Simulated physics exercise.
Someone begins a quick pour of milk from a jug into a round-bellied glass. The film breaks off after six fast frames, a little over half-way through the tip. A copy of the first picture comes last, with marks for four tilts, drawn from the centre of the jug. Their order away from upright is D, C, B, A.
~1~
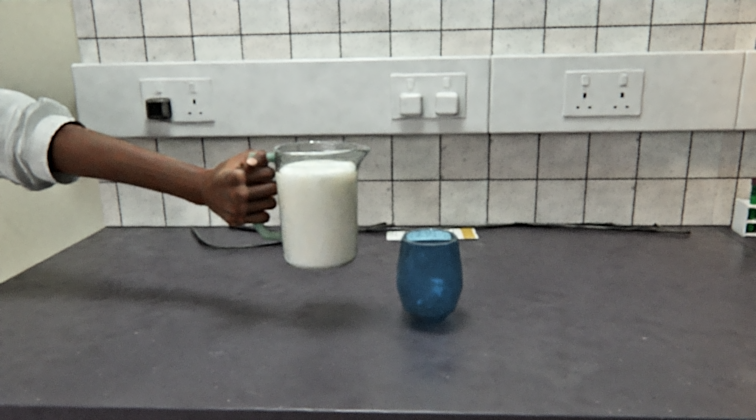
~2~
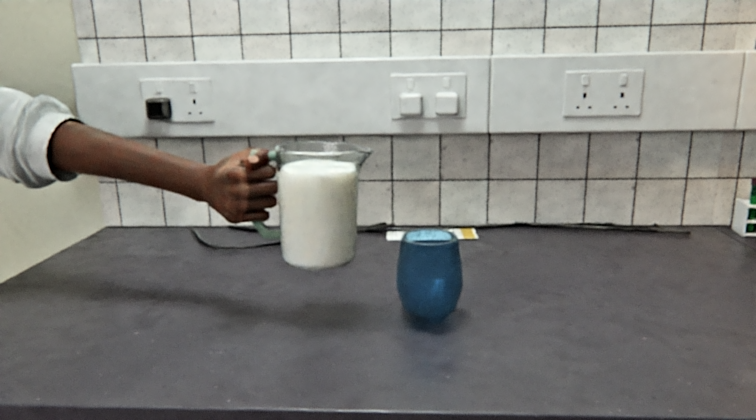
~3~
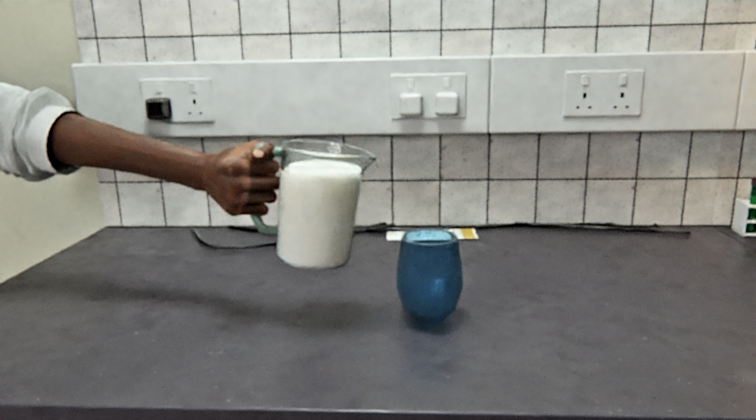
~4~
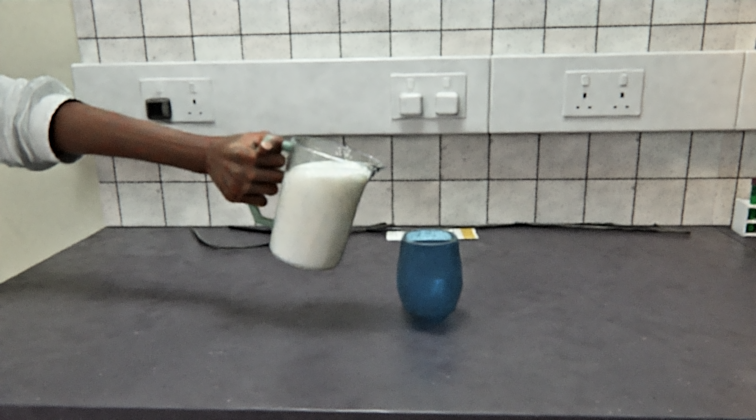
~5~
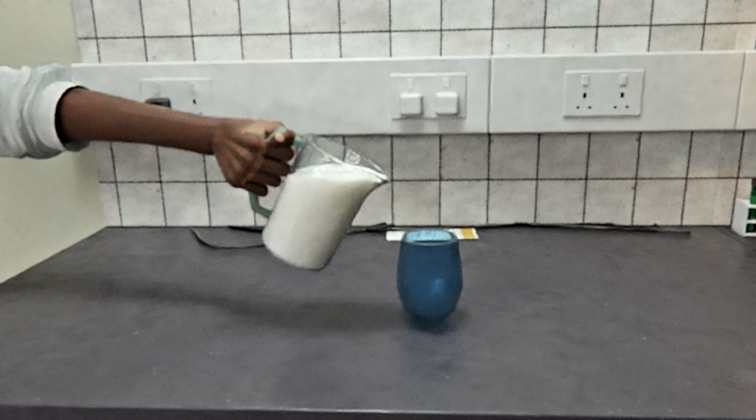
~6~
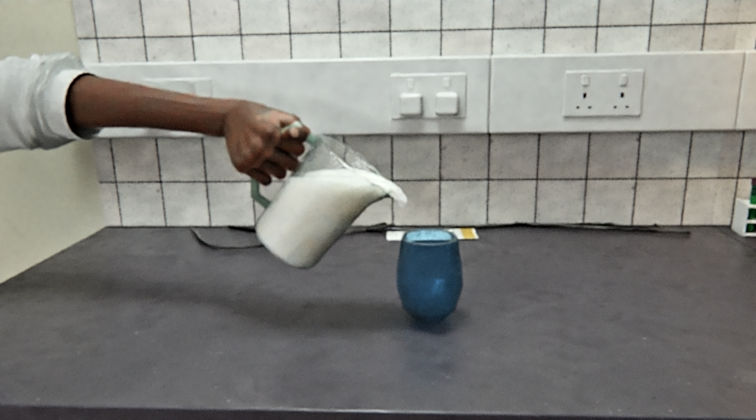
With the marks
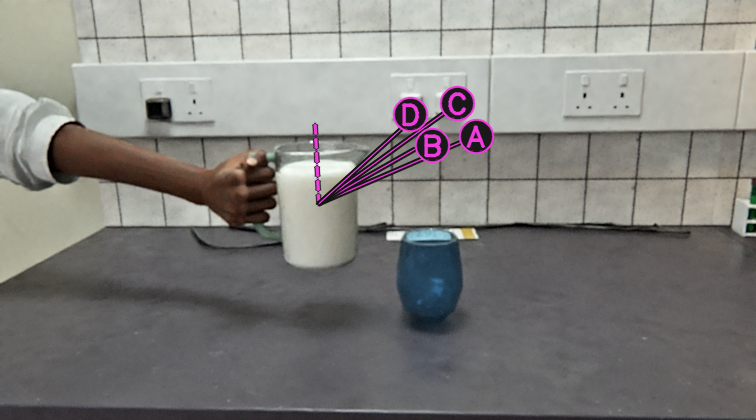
On a dark countertop, a hand held a glass jug of milk to the left of a blue glass, then tipped it rightward until milk slid just over the lip.
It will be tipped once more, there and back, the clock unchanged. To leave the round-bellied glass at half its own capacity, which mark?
C.
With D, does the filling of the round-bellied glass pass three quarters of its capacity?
No.
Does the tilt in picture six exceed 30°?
Yes.
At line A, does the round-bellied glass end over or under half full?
Over half.
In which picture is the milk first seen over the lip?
In picture 6.
On the marked copy, A at (460, 142); B at (414, 149); C at (443, 113); D at (400, 129).
With A, the round-bellied glass ends with about 70 % of what it can hold; 6 % of the milk is spilt.
With B, the round-bellied glass ends with about 62 % of what it can hold.
With C, the round-bellied glass ends with about 48 % of what it can hold.
With D, the round-bellied glass ends with about 35 % of what it can hold.
